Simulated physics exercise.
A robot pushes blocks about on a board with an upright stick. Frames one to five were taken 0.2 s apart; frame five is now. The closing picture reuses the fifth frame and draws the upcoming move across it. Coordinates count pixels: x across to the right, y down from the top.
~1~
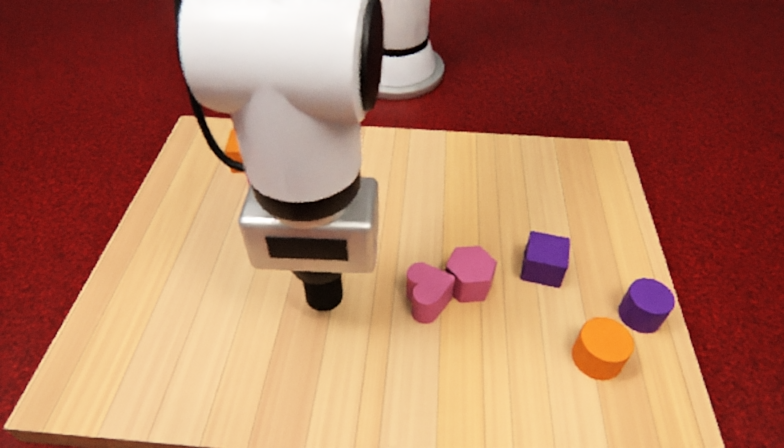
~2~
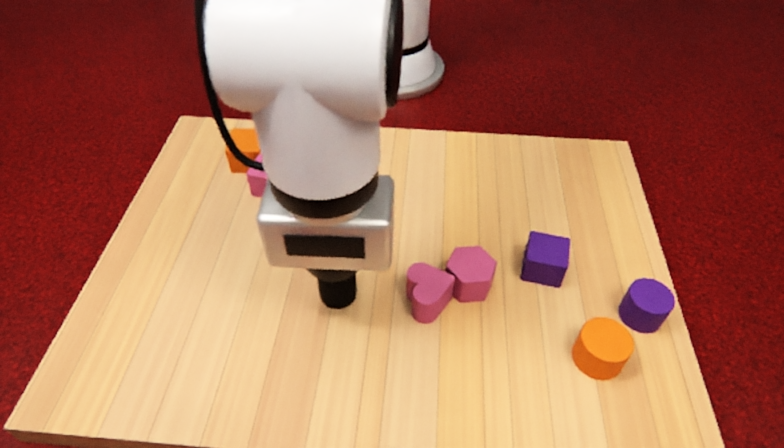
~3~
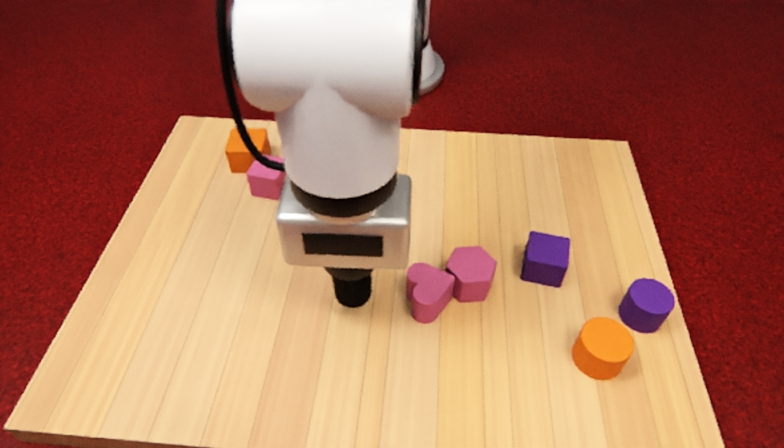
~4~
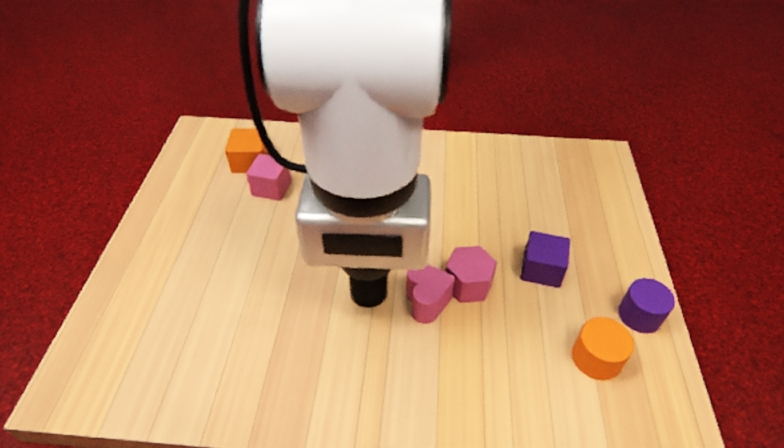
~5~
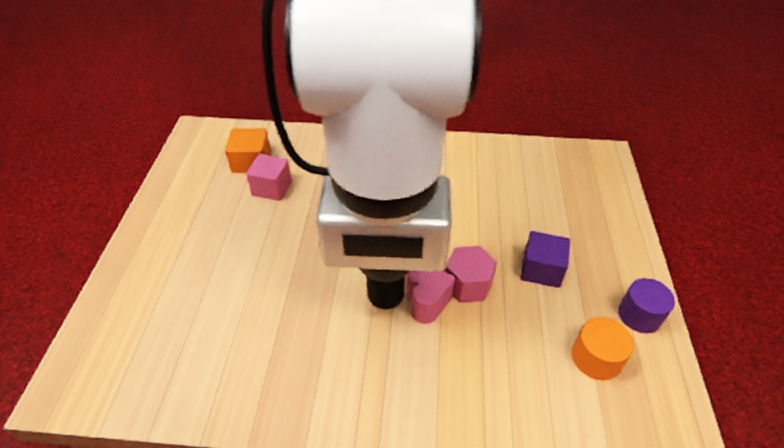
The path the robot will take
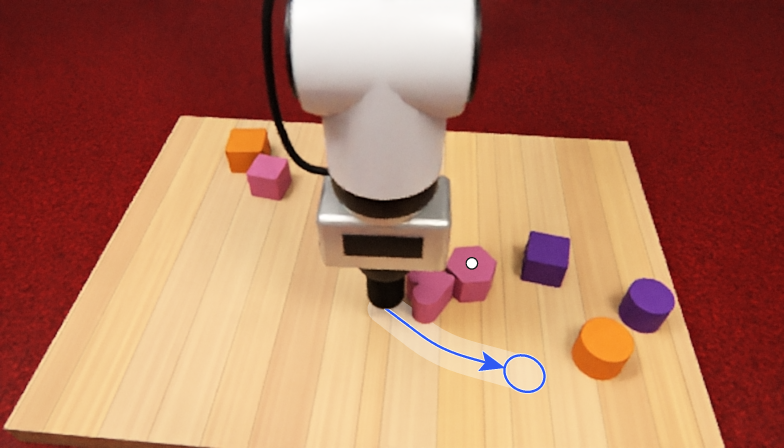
A white robot arm with a black-tipped stick hangs over a pale wooden board on a red surface, seen from above at an angle. A pink heart and hexagon lie near the middle, a purple cube, purple cylinder and orange cylinder to the right, and orange and pink cubes at the upper left. The arm slides steadily rightward toward the heart, uncovering the upper-left cubes, while the blocks and camera stay still.
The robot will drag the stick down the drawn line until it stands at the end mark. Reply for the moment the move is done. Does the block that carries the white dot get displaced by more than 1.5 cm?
I'd say no.
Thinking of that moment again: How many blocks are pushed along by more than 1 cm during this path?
The result: One block.
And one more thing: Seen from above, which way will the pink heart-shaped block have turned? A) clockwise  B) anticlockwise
My answer is option B.
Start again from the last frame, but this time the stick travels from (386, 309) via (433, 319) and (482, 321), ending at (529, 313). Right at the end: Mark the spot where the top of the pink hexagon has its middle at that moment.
Final place: (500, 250).
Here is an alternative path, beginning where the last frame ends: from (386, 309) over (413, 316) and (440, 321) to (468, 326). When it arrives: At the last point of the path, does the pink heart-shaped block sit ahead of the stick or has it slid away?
Final position: Ahead.
Drawn move, from (386, 309) through (424, 337) and (472, 359) to (524, 373); the dot is on the pink hexagon.
What follows on the original path. One third of the way, stick (426, 323); pink heart-shaped block (443, 290), turned 45° anticlockwise; pink hexagon (474, 261).
Two thirds of the way, stick (476, 345); pink heart-shaped block (444, 291), turned 50° anticlockwise; pink hexagon (474, 261).
At the end, stick (530, 360); pink heart-shaped block (444, 291), turned 50° anticlockwise; pink hexagon (474, 261); orange round block still.
